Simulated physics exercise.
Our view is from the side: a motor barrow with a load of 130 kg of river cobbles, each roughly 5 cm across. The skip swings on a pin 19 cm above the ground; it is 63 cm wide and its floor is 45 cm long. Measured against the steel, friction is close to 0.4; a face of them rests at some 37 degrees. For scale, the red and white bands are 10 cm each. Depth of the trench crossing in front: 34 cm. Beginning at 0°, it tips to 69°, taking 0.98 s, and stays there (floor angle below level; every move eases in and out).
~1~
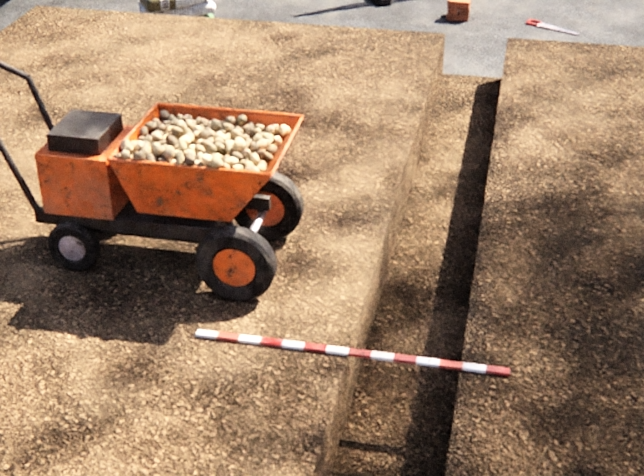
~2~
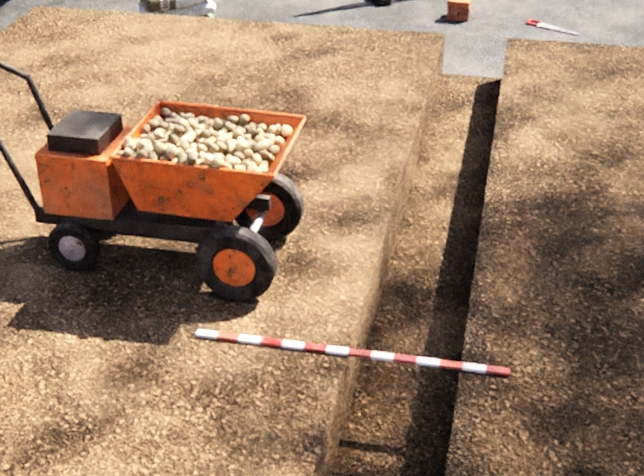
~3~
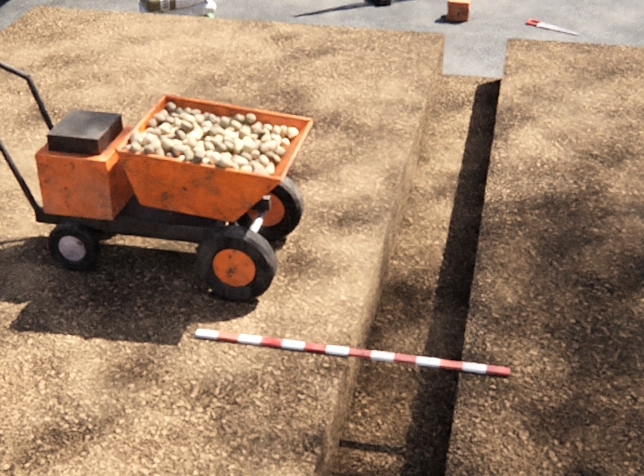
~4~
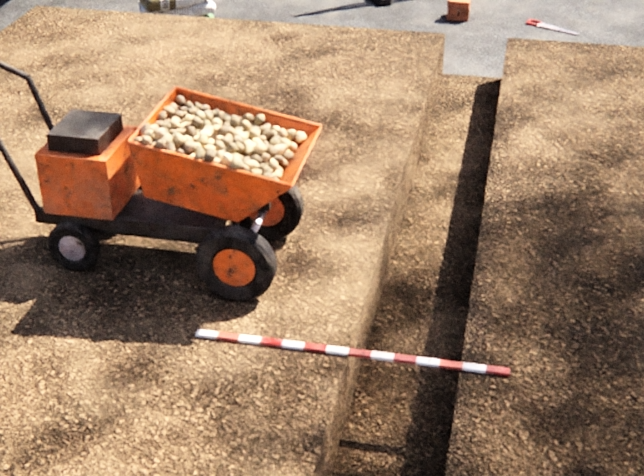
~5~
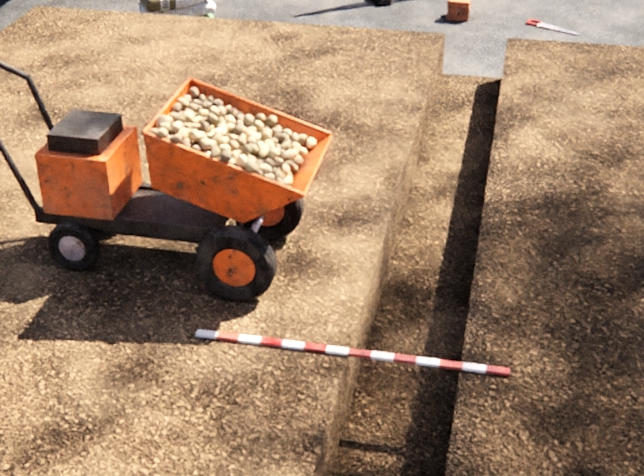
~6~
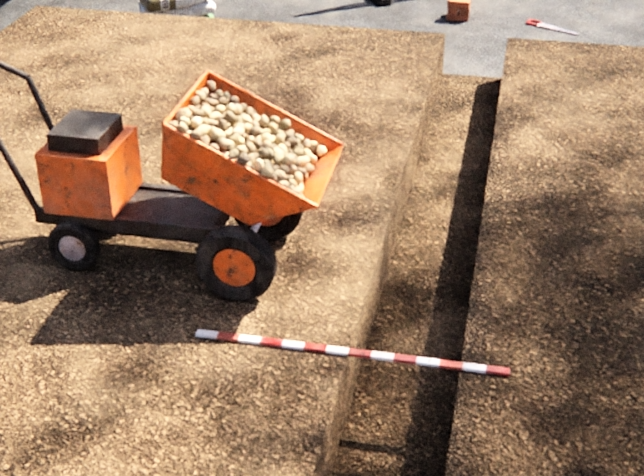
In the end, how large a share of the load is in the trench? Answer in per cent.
A share of roughly 100 %.
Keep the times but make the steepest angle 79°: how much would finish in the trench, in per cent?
About 100%.
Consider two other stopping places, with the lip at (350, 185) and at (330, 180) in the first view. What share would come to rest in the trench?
Around 65% for the first place and 80% for the second.
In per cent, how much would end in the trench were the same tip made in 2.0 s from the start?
100 %.
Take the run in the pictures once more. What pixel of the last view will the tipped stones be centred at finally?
Around (417, 331).
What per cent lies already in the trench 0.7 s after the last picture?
35 per cent or so by then.
Then, 0.3 s after the last picture the floor is at 59°, 100 % in the skip; the foremost stones are at (353, 226).
Then, 0.7 s after the last picture the floor is at 69°, 65 % in the skip, 1 % short of the trench, 33 % in the trench; the foremost stones are at (441, 360).
Then, 1.0 s after the last picture the floor is at 69°, 31 % in the skip, 1 % short of the trench, 69 % in the trench; the foremost stones are at (462, 336).
Then, 3.0 s after the last picture the floor is at 69°, 0 % in the skip, 100 % in the trench; the foremost stones are at (462, 339).
